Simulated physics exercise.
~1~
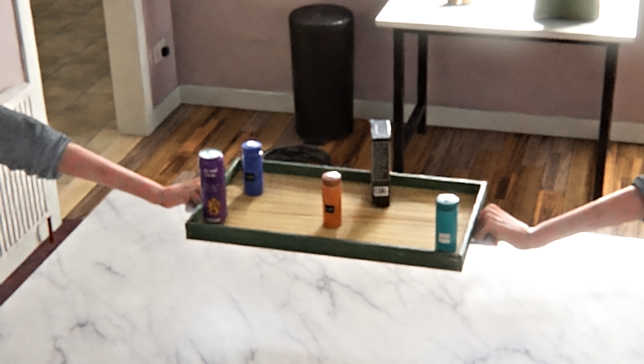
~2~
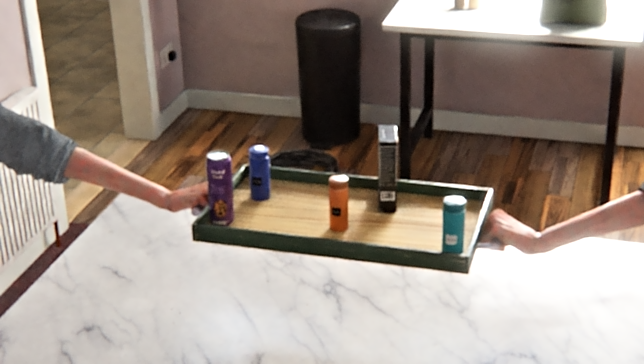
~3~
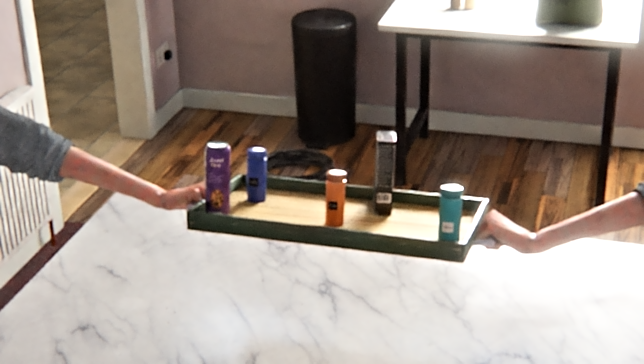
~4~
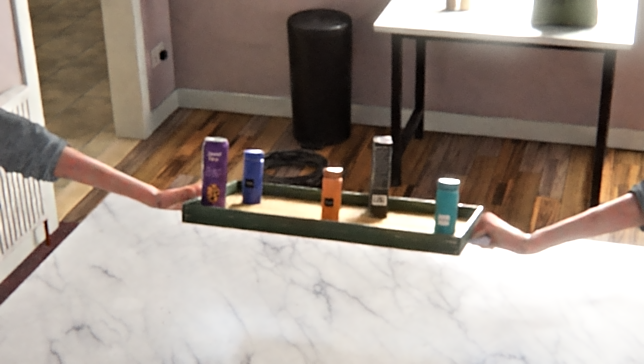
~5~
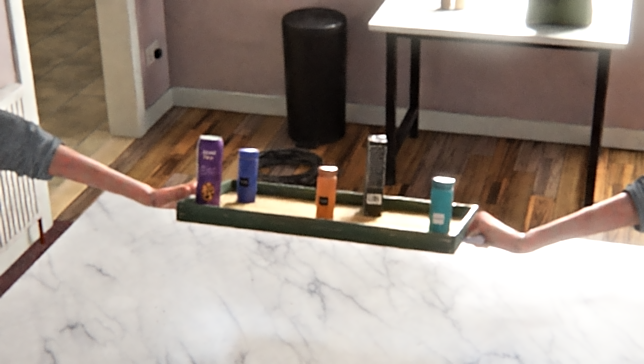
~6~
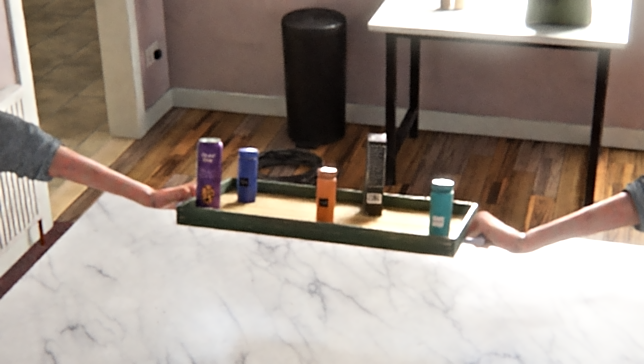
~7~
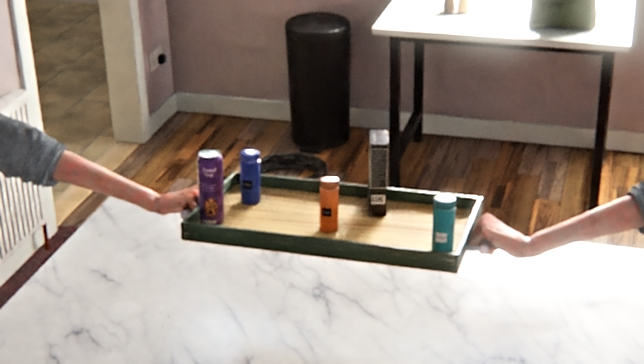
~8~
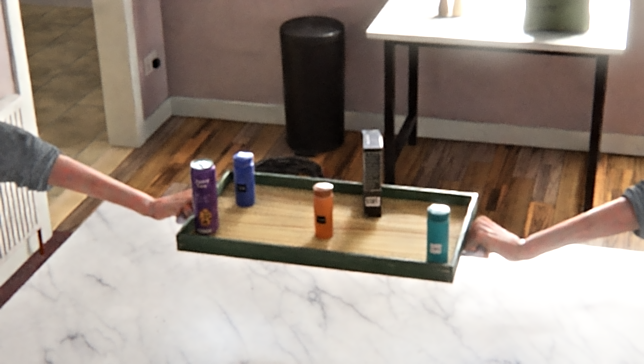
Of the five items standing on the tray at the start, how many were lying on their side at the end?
None of them were. The purple can, the black packet and the blue, orange and turquoise shakers were all still upright.
